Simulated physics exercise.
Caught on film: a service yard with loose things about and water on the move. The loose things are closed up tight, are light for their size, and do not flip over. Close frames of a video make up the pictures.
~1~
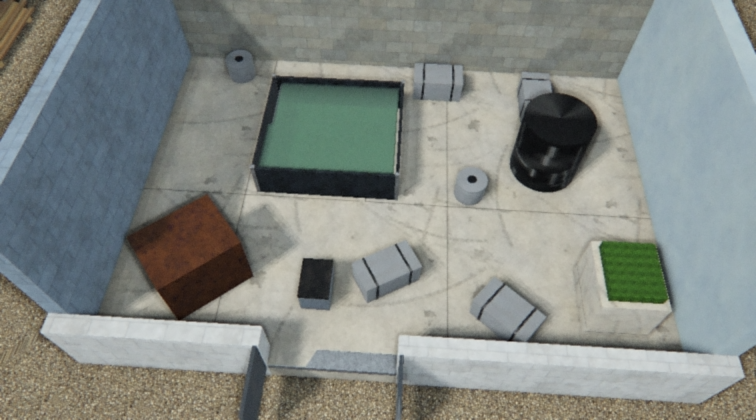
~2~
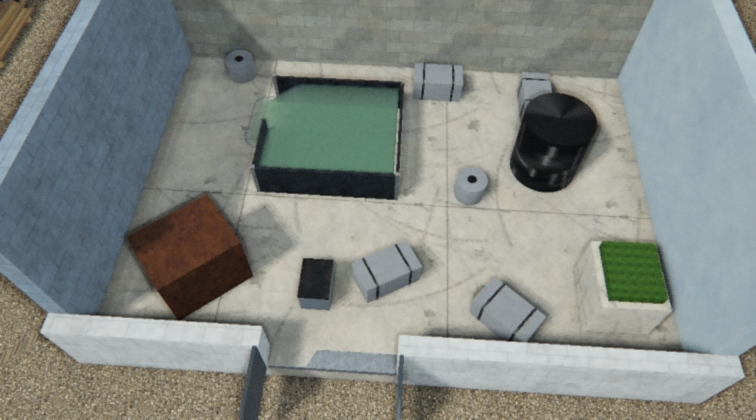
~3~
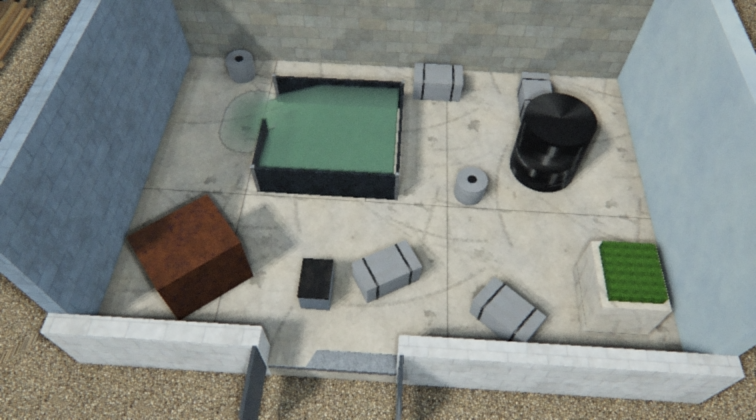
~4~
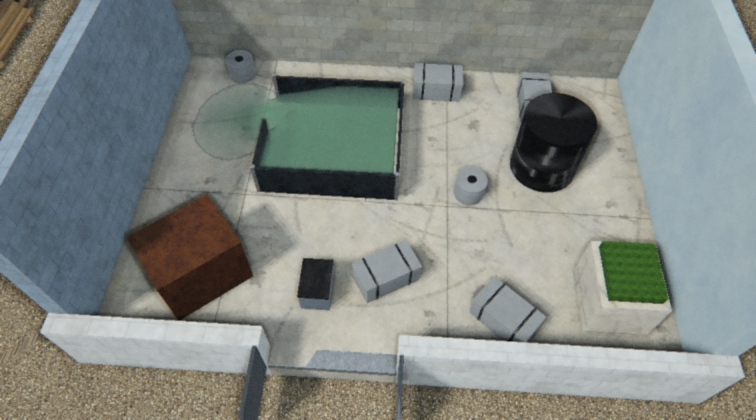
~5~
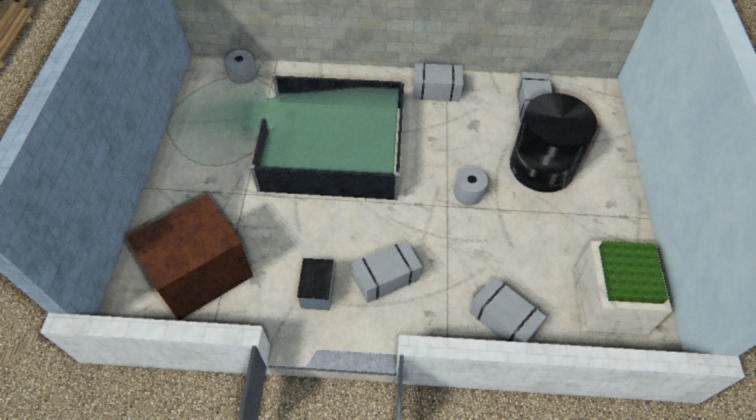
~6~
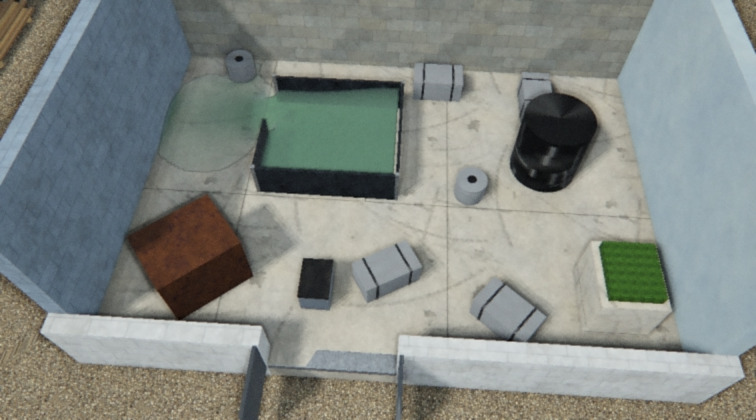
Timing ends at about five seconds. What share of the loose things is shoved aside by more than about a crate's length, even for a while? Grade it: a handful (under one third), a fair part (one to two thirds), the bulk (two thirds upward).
A handful.
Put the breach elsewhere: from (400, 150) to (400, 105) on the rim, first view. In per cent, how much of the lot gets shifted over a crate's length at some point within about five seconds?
My estimate is some 40 per cent of them.
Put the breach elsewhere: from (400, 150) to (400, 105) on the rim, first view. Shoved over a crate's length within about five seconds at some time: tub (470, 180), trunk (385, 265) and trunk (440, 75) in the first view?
Result per item - displaced that far / short of that distance / short of that distance.
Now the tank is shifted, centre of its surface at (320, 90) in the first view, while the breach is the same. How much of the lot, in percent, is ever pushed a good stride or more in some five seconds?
Estimate: Near 30 per cent of them.
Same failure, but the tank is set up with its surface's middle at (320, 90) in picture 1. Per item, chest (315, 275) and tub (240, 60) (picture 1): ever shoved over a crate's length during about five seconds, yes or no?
One by one, the first came up short and the second went the full distance.
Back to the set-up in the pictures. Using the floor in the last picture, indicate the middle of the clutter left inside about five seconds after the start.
About (441, 188).
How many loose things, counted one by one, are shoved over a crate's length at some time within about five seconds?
Count: 2.
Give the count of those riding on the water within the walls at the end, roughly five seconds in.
I count 0.
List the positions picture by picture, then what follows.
The first frame shows a chest at (315, 277), on the bottom; a trunk at (387, 264) rests on the ground; 0 of 7 have shifted.
The second frame shows a chest at (315, 277) rests on the ground; a trunk at (387, 264) rests on the ground; 0 of 7 have shifted.
The third frame shows a chest at (315, 277) rests on the ground; a trunk at (387, 264) rests on the ground; 0 of 7 have shifted.
The fourth frame shows a chest at (315, 277), on the bottom; a trunk at (387, 264), on the bottom; 0 of 7 have shifted.
The fifth frame shows a chest at (315, 277) rests on the ground; a trunk at (387, 264), on the bottom; 0 of 7 have shifted.
The sixth frame shows a chest at (315, 277) rests on the ground; a trunk at (387, 264), on the bottom; 0 of 7 have shifted.
A moment on, 0 of 7 are well off their spots; 0 afloat.
Next, 0 of 7 are well off their spots; 1 afloat.
Later, 1 of 7 are well off their spots; 0 afloat.
In the end, 2 of 7 are well off their spots, and 2 have been at some point; 0 afloat.
